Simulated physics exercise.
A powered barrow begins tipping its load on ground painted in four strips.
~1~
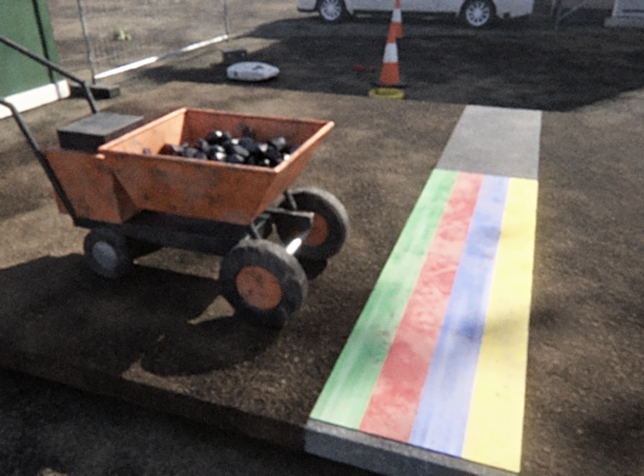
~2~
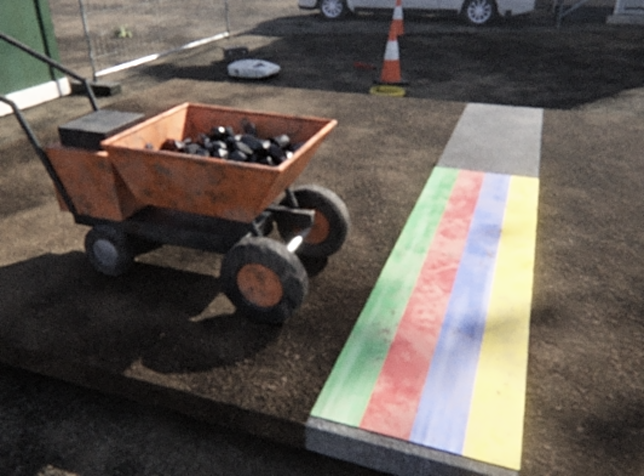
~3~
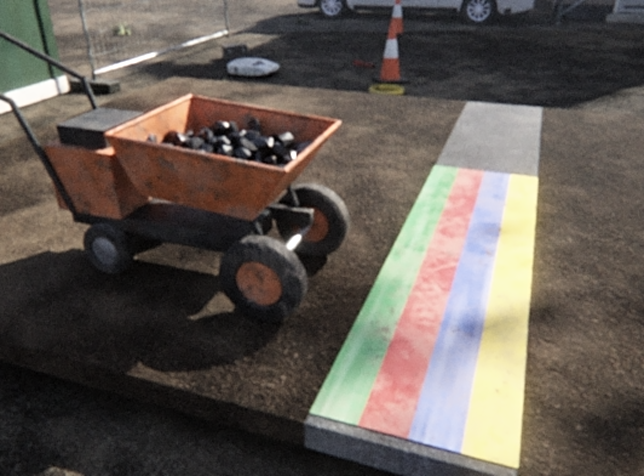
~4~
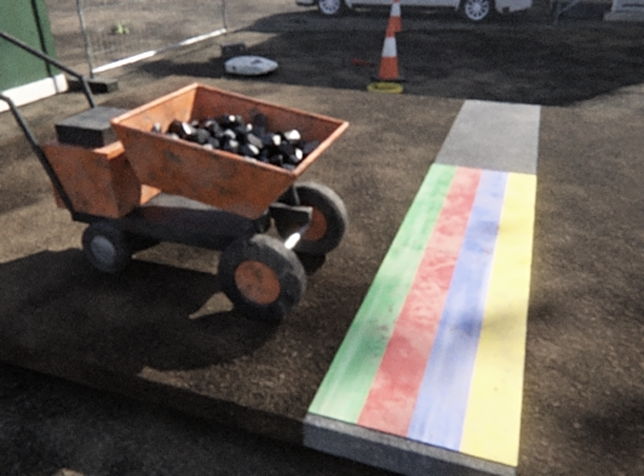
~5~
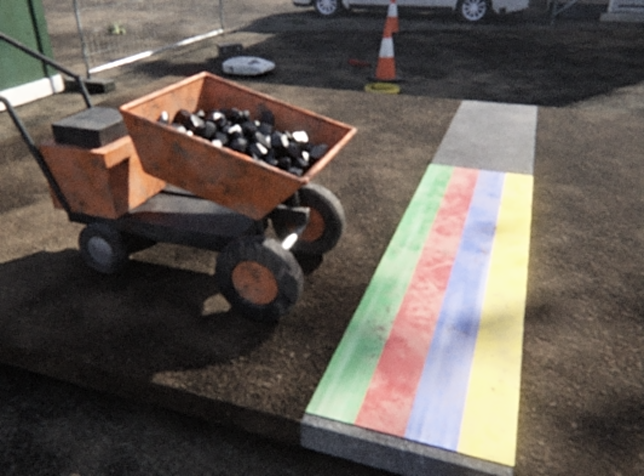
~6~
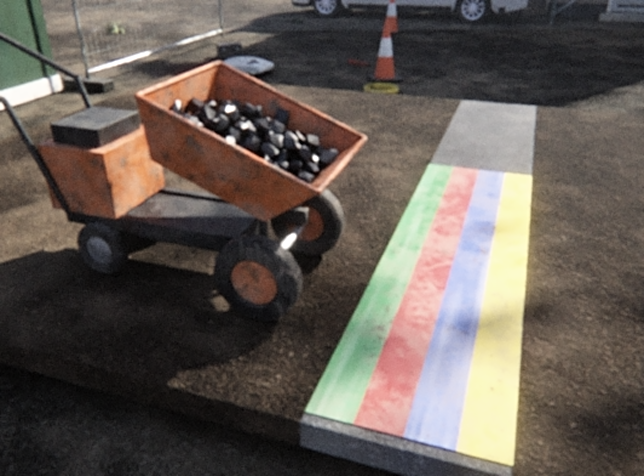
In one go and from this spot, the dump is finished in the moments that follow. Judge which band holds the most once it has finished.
Most on it: Red.
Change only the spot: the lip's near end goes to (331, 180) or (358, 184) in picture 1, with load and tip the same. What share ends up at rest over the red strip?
Roughly 10 and 0 percent respectively.
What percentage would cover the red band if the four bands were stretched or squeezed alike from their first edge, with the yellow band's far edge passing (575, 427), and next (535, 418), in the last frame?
Close to 40 percent, and close to 40 percent.
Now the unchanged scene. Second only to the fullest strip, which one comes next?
The answer is the blue strip.
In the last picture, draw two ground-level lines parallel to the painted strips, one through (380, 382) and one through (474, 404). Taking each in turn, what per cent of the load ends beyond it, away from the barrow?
70 % and 20 %.
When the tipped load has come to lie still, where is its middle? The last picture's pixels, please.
Near (437, 305).
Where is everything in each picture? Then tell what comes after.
In the first frame, lip of the skip (275, 173), level; top of the load (241, 153), lumps of coal; green strip (355, 374); red strip (400, 385); blue strip (447, 396); yellow strip (497, 407).
In the second frame, lip of the skip (278, 171), tipped barely; top of the load (234, 145).
In the third frame, lip of the skip (284, 172), tipped barely; top of the load (218, 146).
In the fourth frame, lip of the skip (293, 175), tipped a little; top of the load (203, 137).
In the fifth frame, lip of the skip (304, 183), tipped clearly; top of the load (210, 130).
In the sixth frame, lip of the skip (318, 193), tipped clearly; top of the load (211, 131); green strip (350, 369); red strip (395, 379); blue strip (442, 390); yellow strip (491, 401).
Just after the last frame, skip tipped steeply; every one in the skip.
A moment on, skip tipped right over; the larger part in the skip; about a tenth over the red strip; just a few over the blue strip; just a few falling.
Further on, skip tipped right over; roughly a quarter in the skip; about a tenth over the green strip; roughly a third over the red strip; roughly a quarter over the blue strip; about a tenth over the yellow strip; about a tenth off the paint.
When it is over, skip tipped right over; about a tenth in the skip; about a tenth over the green strip; roughly a third over the red strip; roughly a quarter over the blue strip; about a tenth over the yellow strip; about a tenth off the paint.
